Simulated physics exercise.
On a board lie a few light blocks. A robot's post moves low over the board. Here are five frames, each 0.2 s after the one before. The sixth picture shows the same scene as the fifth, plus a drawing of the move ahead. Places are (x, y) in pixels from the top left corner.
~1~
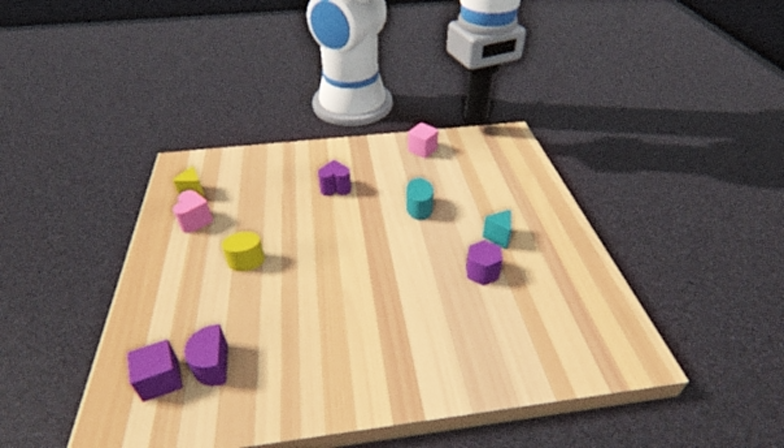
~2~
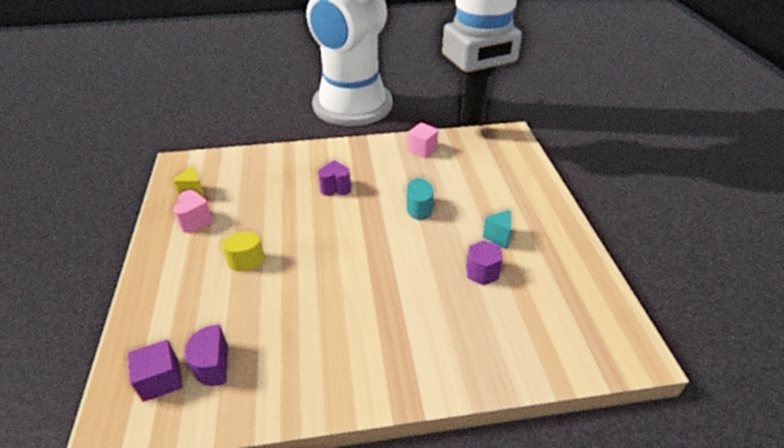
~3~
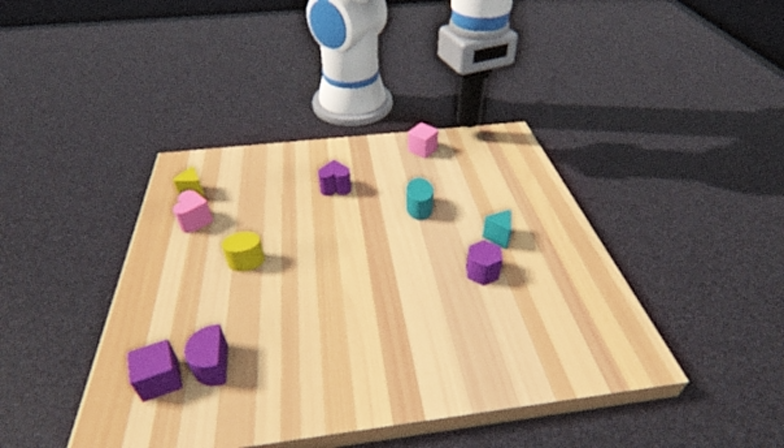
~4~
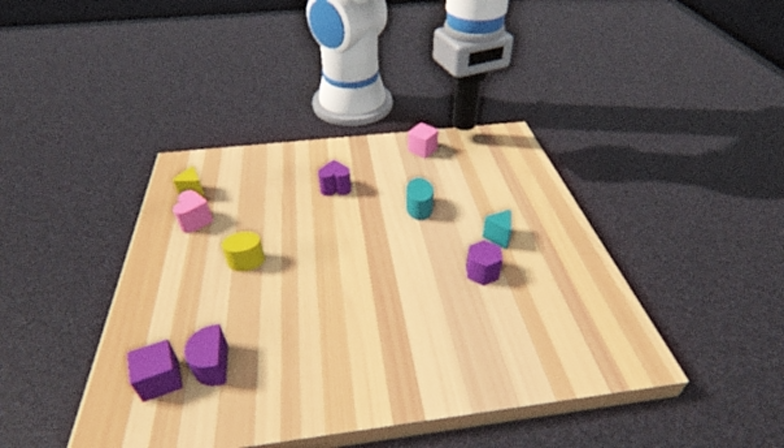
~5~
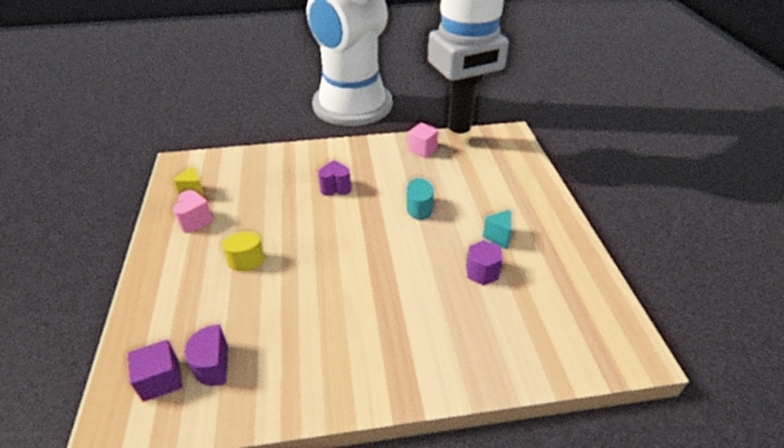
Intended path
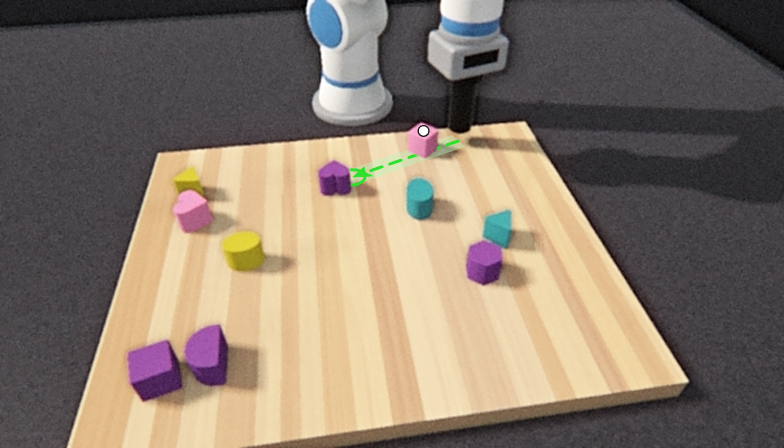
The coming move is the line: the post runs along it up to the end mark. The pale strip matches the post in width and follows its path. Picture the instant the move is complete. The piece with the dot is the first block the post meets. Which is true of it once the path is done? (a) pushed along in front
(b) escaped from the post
Correct choice: B.
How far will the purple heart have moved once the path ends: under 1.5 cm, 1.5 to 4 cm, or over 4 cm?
Short of 1.5 cm.
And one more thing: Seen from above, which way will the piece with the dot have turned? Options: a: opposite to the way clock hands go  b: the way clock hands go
Letter b.
The line goes from (458, 141) to (352, 177); the dot is on the pink square.
One third of the way, post at (425, 139); pink square at (401, 134), turned 35° clockwise.
Two thirds of the way, post at (388, 151); pink square at (371, 135), turned 110° clockwise.
At the end, post at (351, 164); purple heart unmoved; pink square at (371, 135), turned 110° clockwise.
